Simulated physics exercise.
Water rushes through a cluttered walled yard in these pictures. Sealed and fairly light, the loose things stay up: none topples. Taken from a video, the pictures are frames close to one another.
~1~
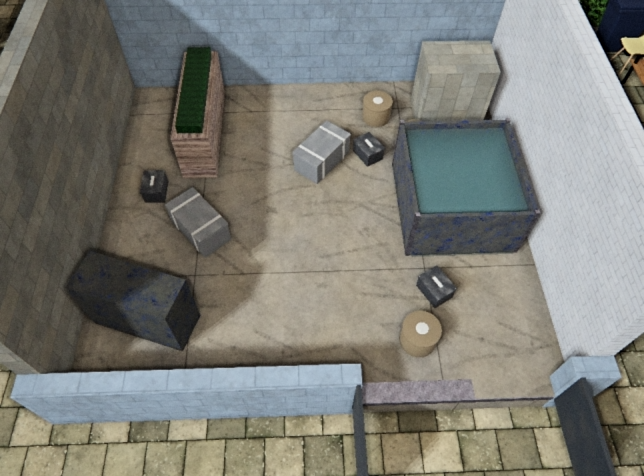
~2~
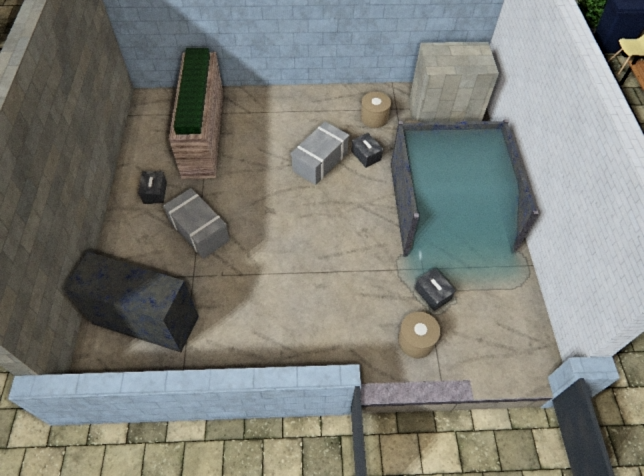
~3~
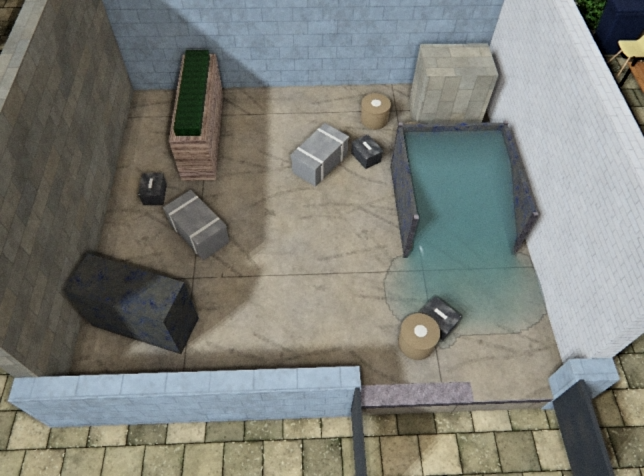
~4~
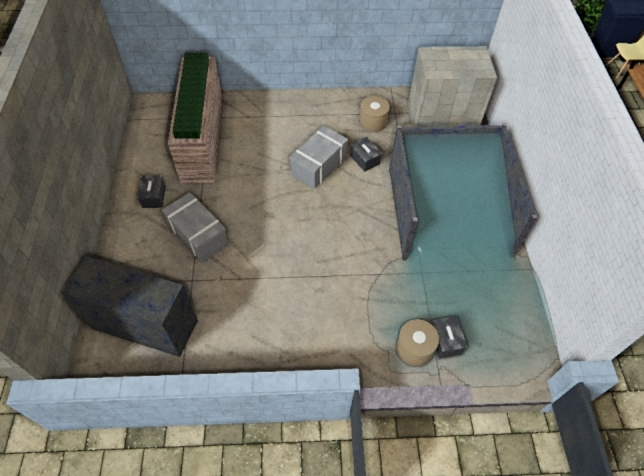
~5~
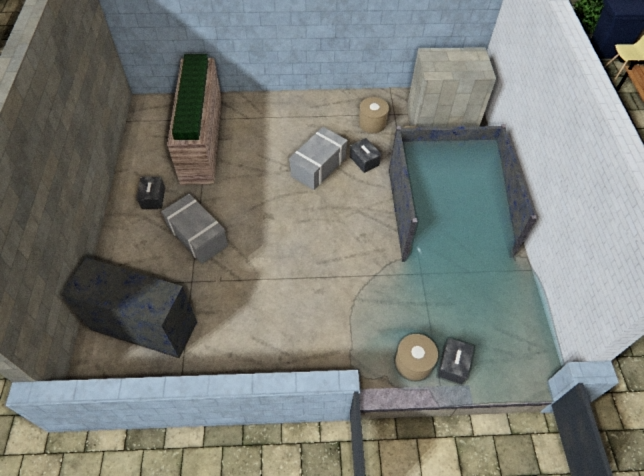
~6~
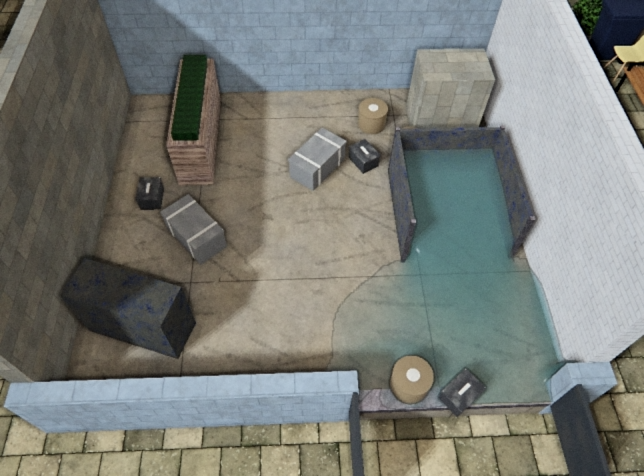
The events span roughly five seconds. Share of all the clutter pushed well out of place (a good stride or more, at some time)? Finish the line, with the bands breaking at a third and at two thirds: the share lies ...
The share lies below a third.
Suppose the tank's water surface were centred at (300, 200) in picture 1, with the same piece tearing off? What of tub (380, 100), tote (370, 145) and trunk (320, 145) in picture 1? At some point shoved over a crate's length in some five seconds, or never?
Well, the first one didn't get far, the second didn't get far, and the third didn't get far.
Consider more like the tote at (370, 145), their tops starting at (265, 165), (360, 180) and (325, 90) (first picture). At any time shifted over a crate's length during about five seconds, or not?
Results - 1: Doesn't go far; 2: Doesn't go far; 3: Doesn't go far.
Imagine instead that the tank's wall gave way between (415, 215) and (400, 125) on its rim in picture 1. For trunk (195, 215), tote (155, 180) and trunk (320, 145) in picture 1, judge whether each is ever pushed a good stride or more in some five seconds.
Object by object: Covered the distance, covered the distance, covered the distance.
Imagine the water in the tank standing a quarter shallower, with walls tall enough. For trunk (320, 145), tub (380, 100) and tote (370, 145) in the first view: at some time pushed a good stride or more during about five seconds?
In turn: Not that far, not that far, under that.
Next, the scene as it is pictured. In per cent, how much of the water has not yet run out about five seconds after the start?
It comes out at 26 parts in a hundred.
A moment on, 2 of 8 are well off their spots; 0 afloat.
Next, 2 of 8 are well off their spots; 0 afloat.
Later, 2 of 8 are well off their spots; 0 afloat.
In the end, 2 of 8 are well off their spots, and 2 have been at some point; 0 afloat.
